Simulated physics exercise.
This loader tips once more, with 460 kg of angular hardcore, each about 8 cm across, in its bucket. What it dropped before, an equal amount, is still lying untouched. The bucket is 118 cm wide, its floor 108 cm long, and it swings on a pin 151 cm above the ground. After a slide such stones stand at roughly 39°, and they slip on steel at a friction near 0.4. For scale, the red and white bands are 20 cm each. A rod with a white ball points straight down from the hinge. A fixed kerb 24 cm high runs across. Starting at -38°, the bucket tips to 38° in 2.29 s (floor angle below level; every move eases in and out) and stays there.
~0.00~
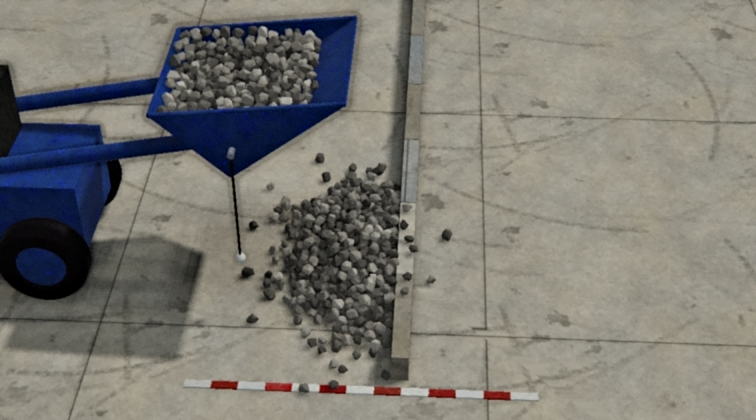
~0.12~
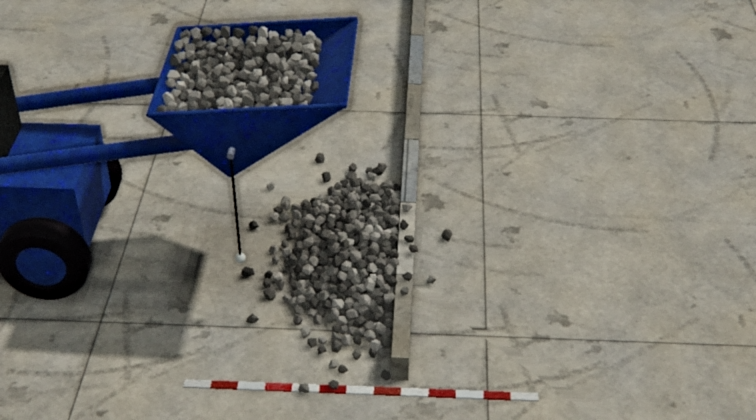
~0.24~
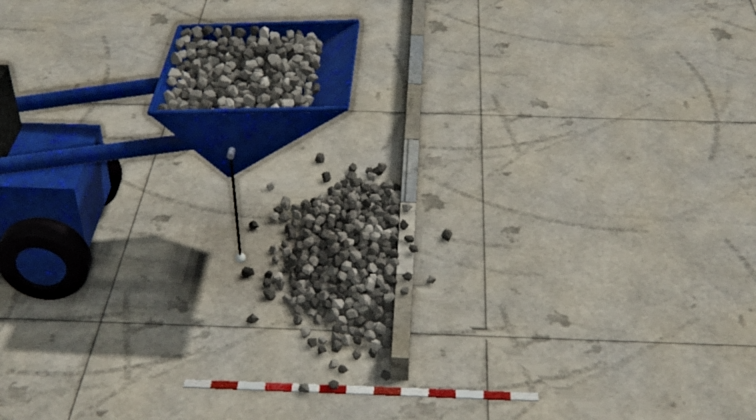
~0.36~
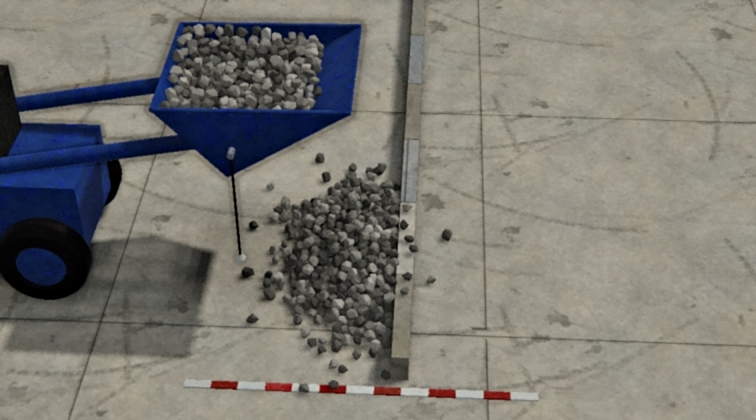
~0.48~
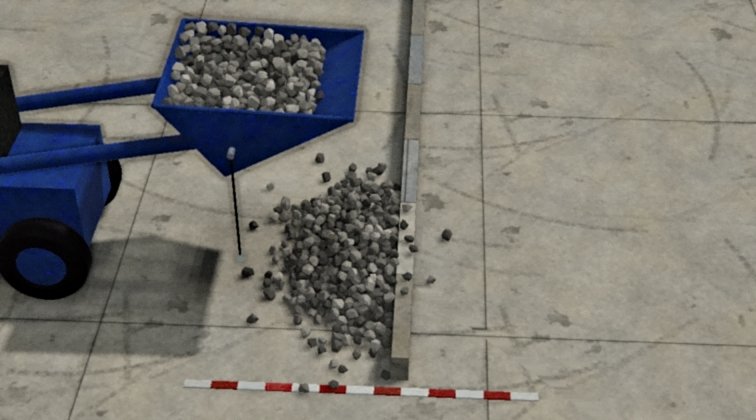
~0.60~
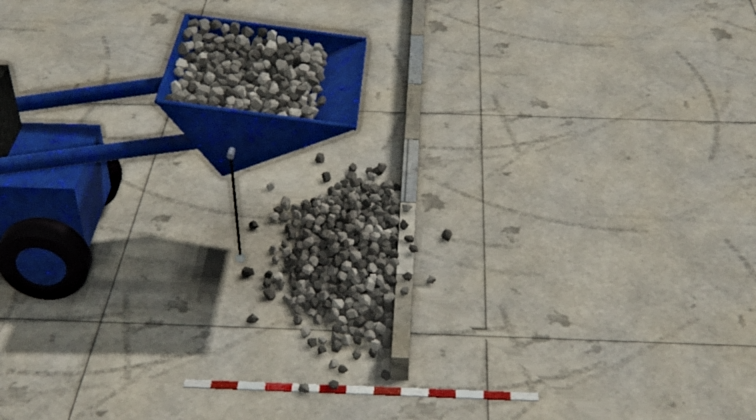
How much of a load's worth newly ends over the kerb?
Close to 32 parts in a hundred.
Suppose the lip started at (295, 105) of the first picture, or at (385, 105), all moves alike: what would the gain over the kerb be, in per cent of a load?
Near 0 per cent from the first place, 80 from the second.
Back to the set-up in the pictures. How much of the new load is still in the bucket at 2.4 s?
About 40 per cent.
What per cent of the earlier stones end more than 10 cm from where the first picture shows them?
About 5 per cent.
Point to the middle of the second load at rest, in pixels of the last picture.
Near (385, 236).
After 1.7 s the floor is at 26°; in per cent of one load, 100 in the bucket, 100 on this side of the kerb; the foremost stones are at (416, 250).
After 2.4 s the floor is at 38°; in per cent of one load, 42 in the bucket, 156 on this side of the kerb, 2 over the kerb; the foremost stones are at (427, 244).
After 2.7 s the floor is at 38°; in per cent of one load, 10 in the bucket, 176 on this side of the kerb, 14 over the kerb; the foremost stones are at (490, 261).
After 5.5 s the floor is at 38°; in per cent of one load, 0 in the bucket, 168 on this side of the kerb, 32 over the kerb; the foremost stones are at (535, 262). Net gain over the kerb, 32.
